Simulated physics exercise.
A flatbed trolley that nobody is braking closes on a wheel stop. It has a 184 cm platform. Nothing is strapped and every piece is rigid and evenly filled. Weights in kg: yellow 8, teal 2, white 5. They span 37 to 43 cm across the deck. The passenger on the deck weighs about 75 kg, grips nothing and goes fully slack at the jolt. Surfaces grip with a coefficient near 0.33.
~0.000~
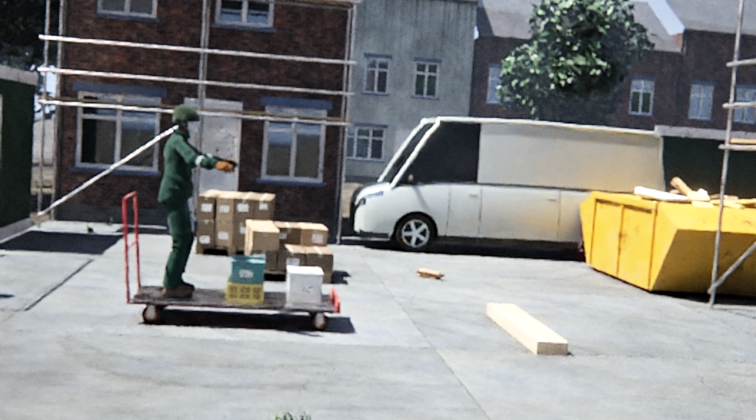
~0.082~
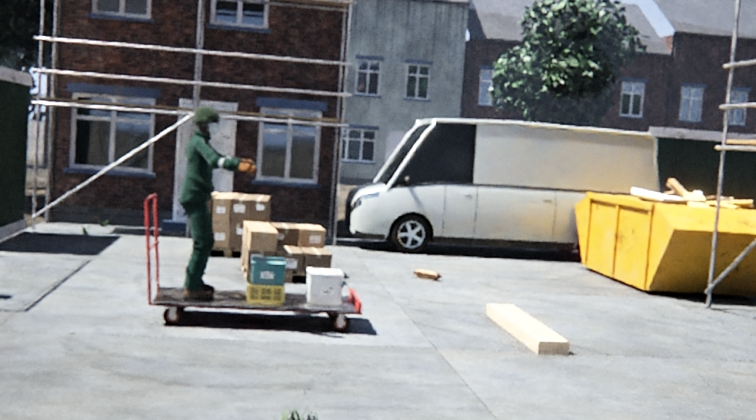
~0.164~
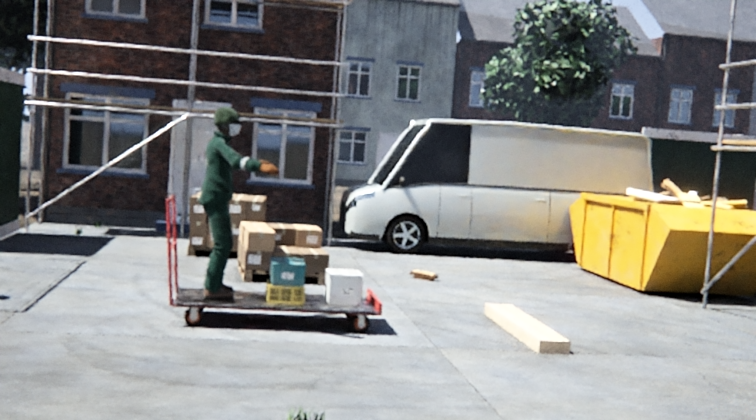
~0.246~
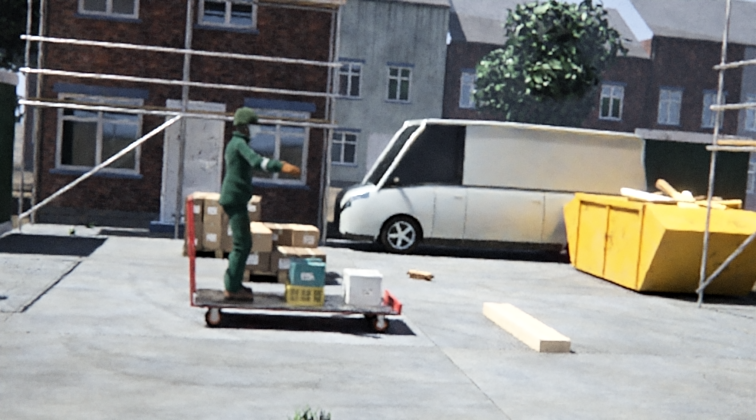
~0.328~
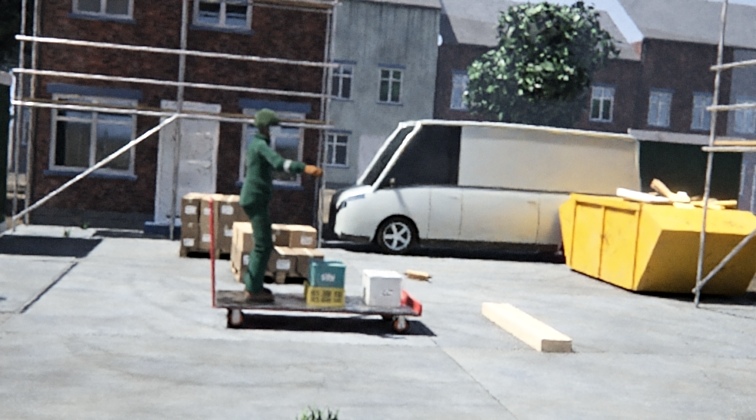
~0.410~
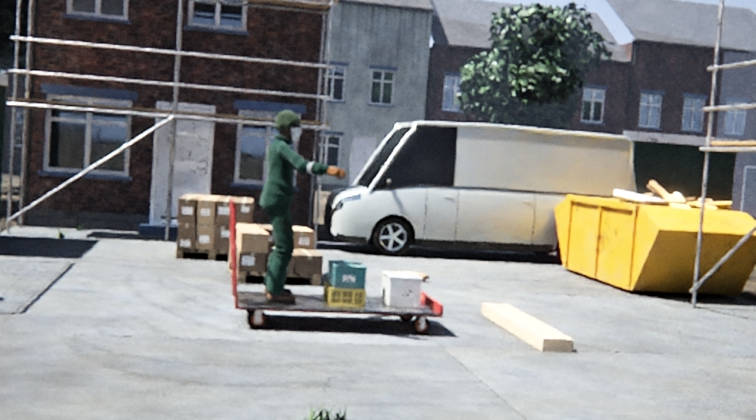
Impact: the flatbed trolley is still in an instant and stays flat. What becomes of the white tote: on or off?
In the end the white tote keeps its place on the deck.
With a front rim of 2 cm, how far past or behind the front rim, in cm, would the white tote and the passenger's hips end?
In that case white 50 past, hips 10 past.
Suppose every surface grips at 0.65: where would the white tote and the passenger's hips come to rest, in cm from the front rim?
In that case white 20 behind, hips 70 behind.
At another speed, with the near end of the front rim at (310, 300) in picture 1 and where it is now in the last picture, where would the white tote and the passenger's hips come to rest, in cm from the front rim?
In that case white 20 behind, hips 30 behind.
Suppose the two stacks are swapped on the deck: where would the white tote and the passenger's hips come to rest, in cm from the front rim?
Then white 50 behind, hips 60 behind.
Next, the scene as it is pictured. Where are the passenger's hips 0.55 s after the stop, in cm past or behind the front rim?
About 70 cm behind the rim.
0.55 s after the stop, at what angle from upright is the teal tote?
It is tilted some 0°.
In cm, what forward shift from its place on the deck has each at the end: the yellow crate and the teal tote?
About: Yellow 35, teal 35.
Impact comes at 0.81 s.
After 1.06 s the white tote is 18 cm behind the rim, tilted 10°, near (504, 292) in the last picture's view.
After 1.36 s the white tote is 19 cm behind the rim, tilted 5°, near (503, 293) in the last picture's view.
After 1.81 s the white tote is 19 cm behind the rim, tilted 0°, near (502, 293) in the last picture's view.
When all is still (3.3 s), nothing is past the rim; behind it, yellow crate, teal tote, white tote and the passenger's hips.
